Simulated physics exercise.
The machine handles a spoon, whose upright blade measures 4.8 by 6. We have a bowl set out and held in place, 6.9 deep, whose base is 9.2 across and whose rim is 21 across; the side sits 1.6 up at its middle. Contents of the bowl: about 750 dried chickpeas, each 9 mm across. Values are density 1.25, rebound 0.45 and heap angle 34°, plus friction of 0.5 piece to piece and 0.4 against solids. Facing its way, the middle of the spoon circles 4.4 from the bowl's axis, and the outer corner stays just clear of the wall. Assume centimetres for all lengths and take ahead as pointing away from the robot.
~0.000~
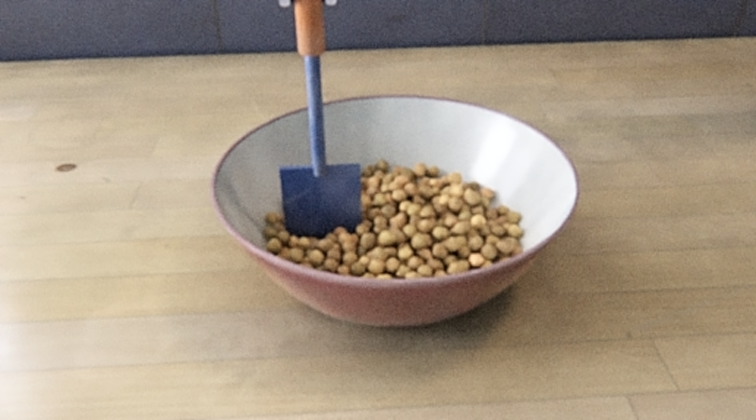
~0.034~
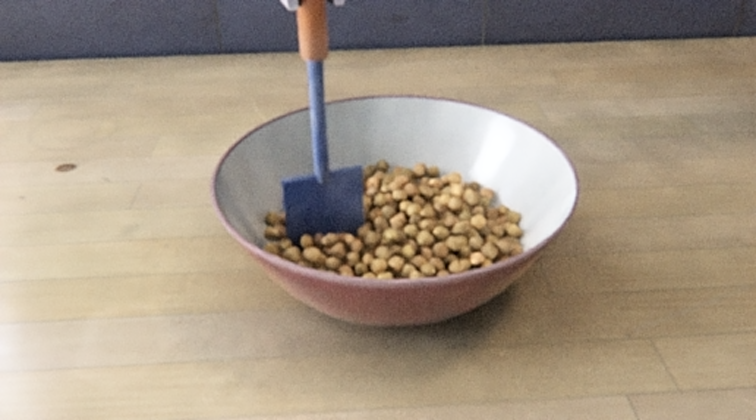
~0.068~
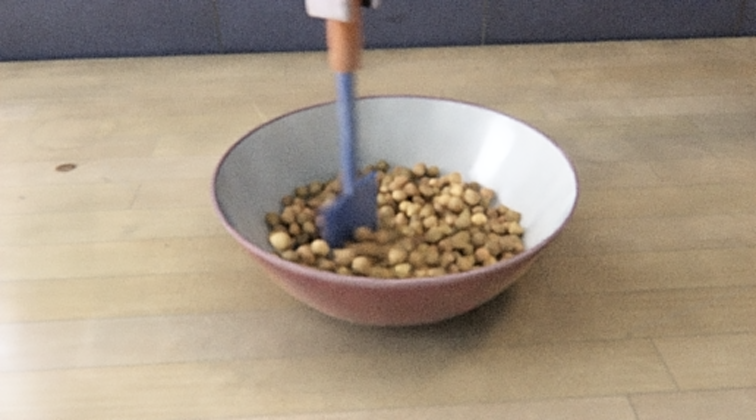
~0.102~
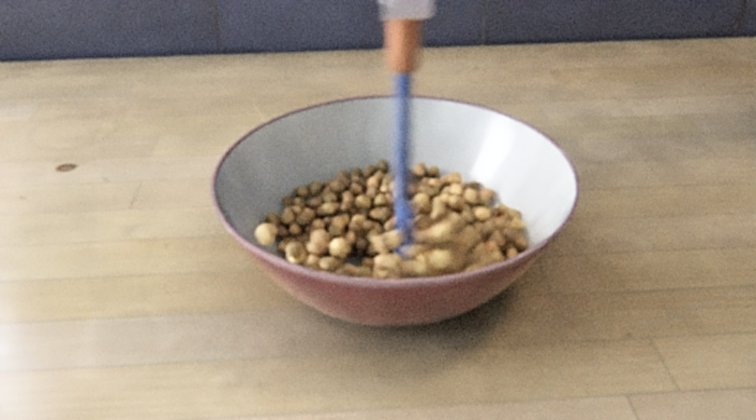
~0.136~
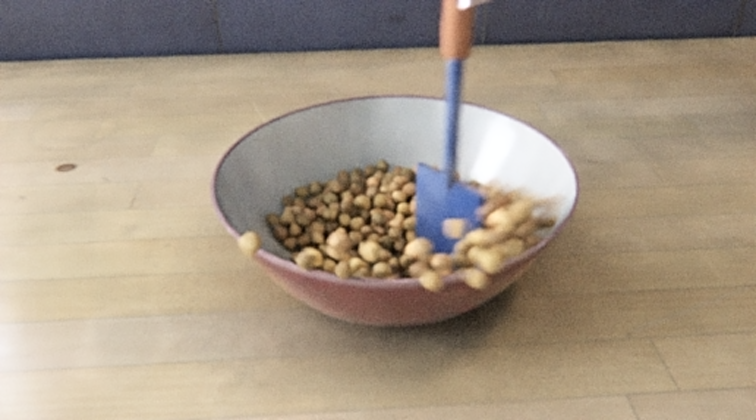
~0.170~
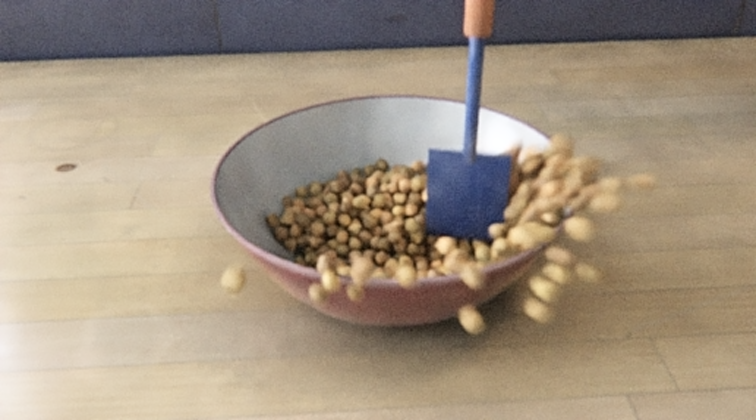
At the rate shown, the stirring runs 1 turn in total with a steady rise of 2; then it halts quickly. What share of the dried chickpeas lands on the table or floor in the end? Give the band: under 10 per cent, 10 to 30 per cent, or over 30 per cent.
Band: 10 to 30 per cent.
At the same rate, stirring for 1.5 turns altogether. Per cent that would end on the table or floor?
Estimate: About 25 percent.
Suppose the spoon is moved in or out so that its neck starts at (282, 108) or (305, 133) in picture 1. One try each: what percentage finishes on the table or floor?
Roughly 0 and 10 per cent.
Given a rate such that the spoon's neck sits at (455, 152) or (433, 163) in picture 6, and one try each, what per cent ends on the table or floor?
So, roughly 10 percent the first time and 5 percent the second.
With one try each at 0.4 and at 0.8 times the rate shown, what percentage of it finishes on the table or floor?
It would be about 0 and 10 percent respectively.
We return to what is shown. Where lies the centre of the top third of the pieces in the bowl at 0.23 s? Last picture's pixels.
Upper-third centre: Approx. (451, 151) px.
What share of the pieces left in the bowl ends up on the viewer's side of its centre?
Roughly 50 per cent.
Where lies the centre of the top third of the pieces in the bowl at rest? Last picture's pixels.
It is centred around (361, 219).
After 0.23 s, 235° round, highest piece 11 above the table; 677 in the bowl, 2 on the table or floor, 70 in flight or on the tool.
After 0.29 s, 304° round, highest piece 11 above the table; 638 in the bowl, 22 on the table or floor, 89 in flight or on the tool.
After 0.52 s, 0° round, highest piece 6 above the table; 601 in the bowl, 145 on the table or floor, 3 in flight or on the tool.
After 1.22 s, 0° round, highest piece 5 above the table; 601 in the bowl, 148 on the table or floor.
In the end, 601 in the bowl, 148 on the table or floor. That is 20 % on the table or floor.
